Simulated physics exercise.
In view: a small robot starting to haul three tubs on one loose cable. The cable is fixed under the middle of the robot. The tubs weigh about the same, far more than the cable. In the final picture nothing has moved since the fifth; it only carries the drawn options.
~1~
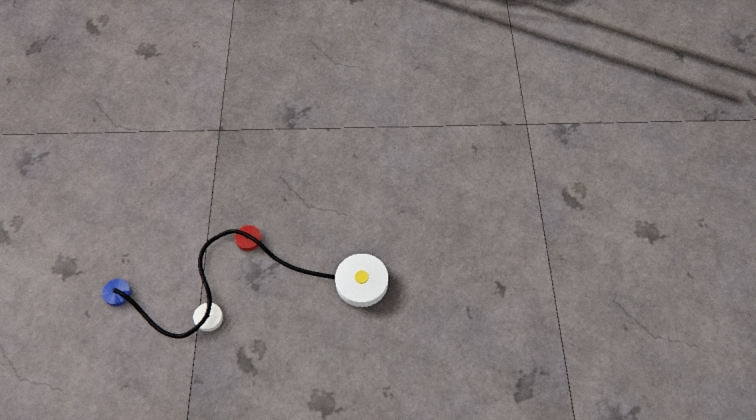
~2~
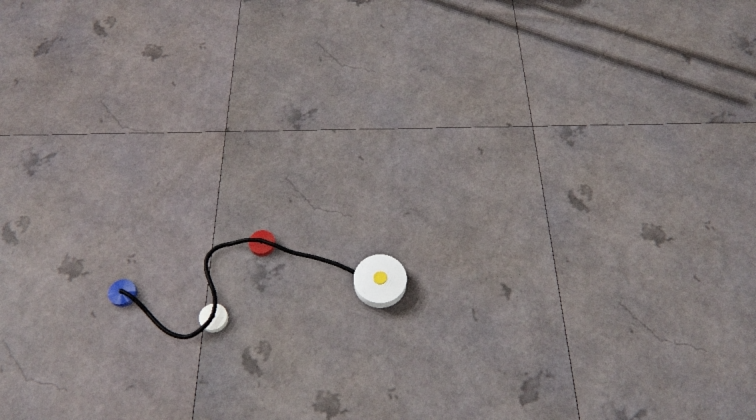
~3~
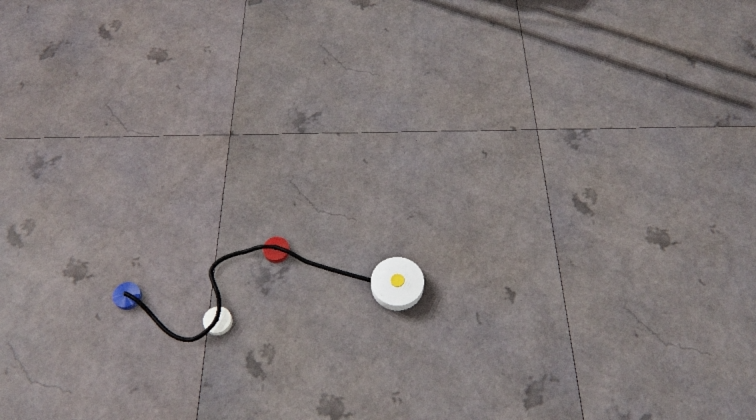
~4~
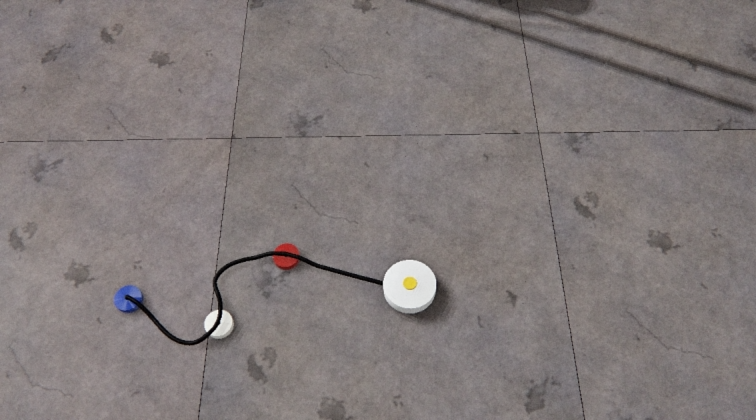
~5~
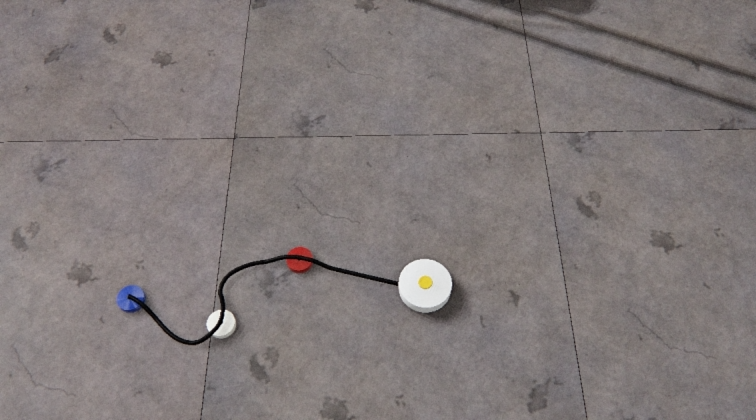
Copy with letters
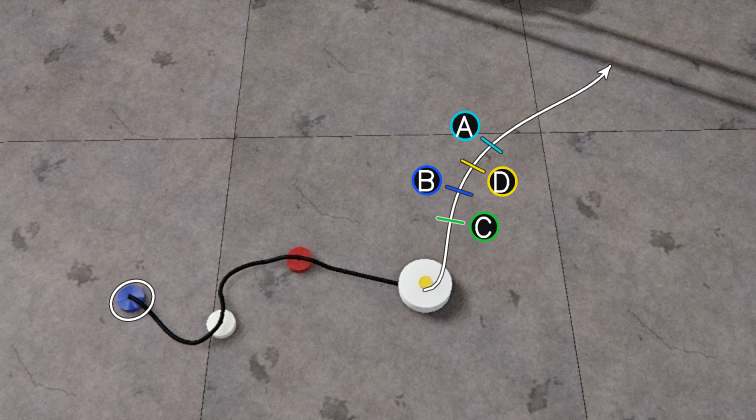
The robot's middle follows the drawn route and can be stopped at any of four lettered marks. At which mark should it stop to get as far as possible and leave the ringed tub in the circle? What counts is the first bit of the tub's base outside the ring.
No farther than B.
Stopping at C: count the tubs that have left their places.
One.
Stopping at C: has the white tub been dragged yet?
No.
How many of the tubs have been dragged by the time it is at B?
Two.
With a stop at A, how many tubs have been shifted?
Three.
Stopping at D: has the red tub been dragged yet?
Yes.
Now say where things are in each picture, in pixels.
In the first picture, white tub (208, 317); red tub (248, 238); robot (362, 281).
In the second picture, robot (380, 282); red tub (262, 243); blue tub (122, 293).
In the third picture, robot (397, 284); red tub (276, 249); blue tub (127, 295).
In the fourth picture, robot (410, 287); red tub (286, 256); blue tub (128, 299).
In the fifth picture, robot (425, 286); red tub (300, 260); blue tub (131, 298); white tub (221, 324).
On the copy, A at (492, 145); B at (459, 191); C at (451, 221); D at (473, 166); the ring at (132, 300); the route from (425, 290) via (489, 147) to (610, 66).
On B. First, robot (446, 254); blue tub (131, 298); white tub (221, 324); red tub (317, 264).
Then, robot (451, 216); blue tub (131, 298); white tub (221, 324); red tub (334, 261).
Finally, robot (460, 186); blue tub (131, 298); white tub (243, 312); red tub (359, 251); the ringed tub at the far end is still in its ring.
By contrast, A drags the last tub to (177, 294); C is safe but short; D drags the last tub to (148, 298).
